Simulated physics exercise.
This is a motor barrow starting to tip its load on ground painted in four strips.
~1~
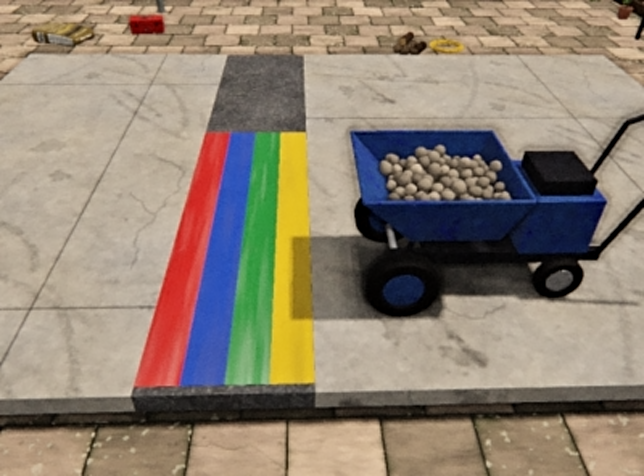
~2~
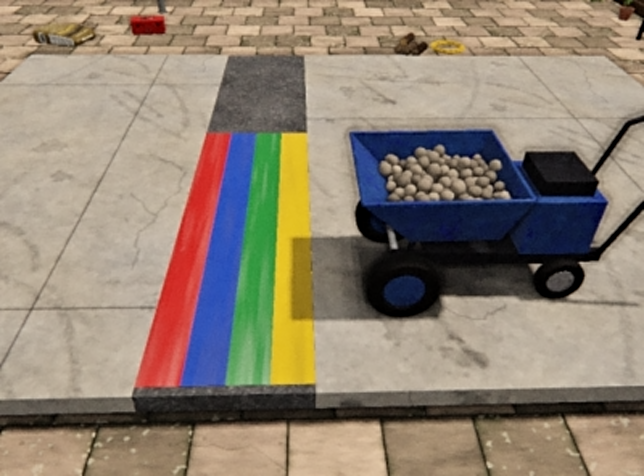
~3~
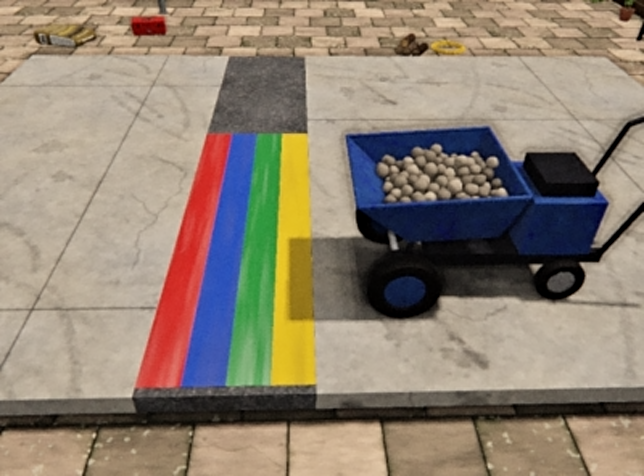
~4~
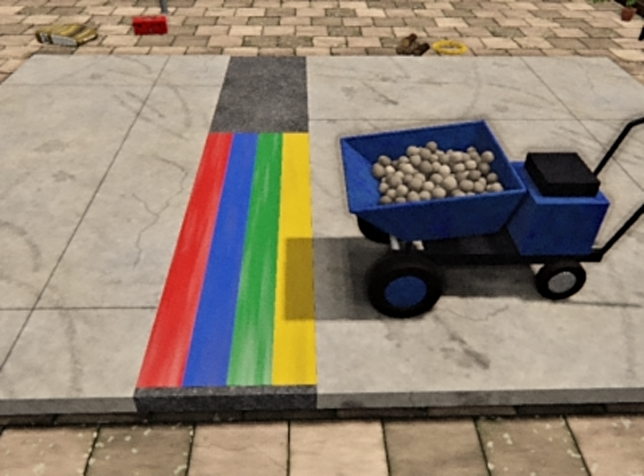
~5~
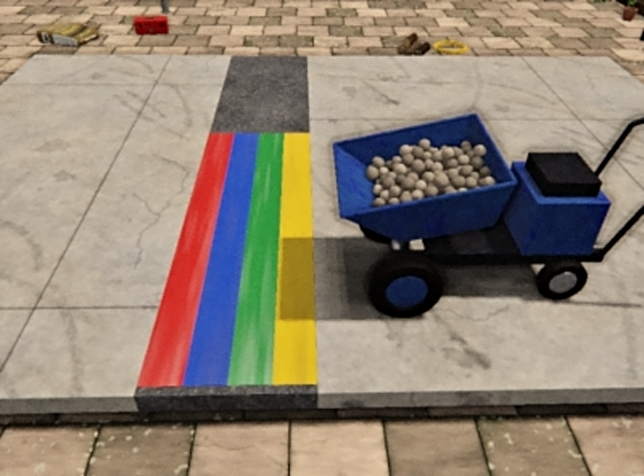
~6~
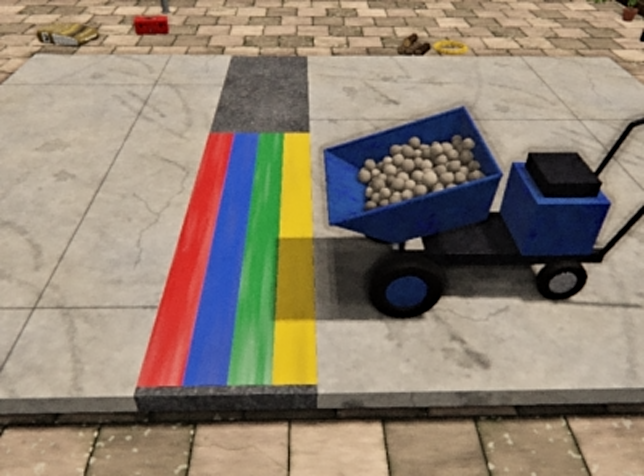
Blue skip of a motor barrow, loaded with river pebbles, tilting gradually leftward beside red, blue, green and yellow painted strips.
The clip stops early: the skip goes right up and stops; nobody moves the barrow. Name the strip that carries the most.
The green one gets the largest share.
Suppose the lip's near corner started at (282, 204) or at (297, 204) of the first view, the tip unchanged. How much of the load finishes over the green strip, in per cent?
About 0 and 0 per cent.
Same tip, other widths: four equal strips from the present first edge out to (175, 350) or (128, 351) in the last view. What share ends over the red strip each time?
In turn 10 and 0 in a hundred.
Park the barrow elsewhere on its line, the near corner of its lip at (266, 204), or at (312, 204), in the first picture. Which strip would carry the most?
In turn: The strip in red; the blue strip.
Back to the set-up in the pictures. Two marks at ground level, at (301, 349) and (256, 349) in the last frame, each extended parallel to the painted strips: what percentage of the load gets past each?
About 80 and 50 per cent.
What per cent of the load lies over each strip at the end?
Yellow strip: 10 %, green strip: 35 %, blue strip: 20 %, red strip: 5 %.
Just after the last frame, skip tipped steeply; every one in the skip.
A moment on, skip tipped right over; roughly two thirds in the skip; about a tenth over the yellow strip; roughly a quarter over the green strip; just a few over the blue strip.
Further on, skip tipped right over; roughly a quarter in the skip; about a tenth over the yellow strip; roughly a third over the green strip; roughly a quarter over the blue strip; about a tenth over the red strip; just a few off the paint.
When it is over, skip tipped right over; roughly a quarter in the skip; about a tenth over the yellow strip; roughly a third over the green strip; roughly a quarter over the blue strip; about a tenth over the red strip; just a few off the paint.
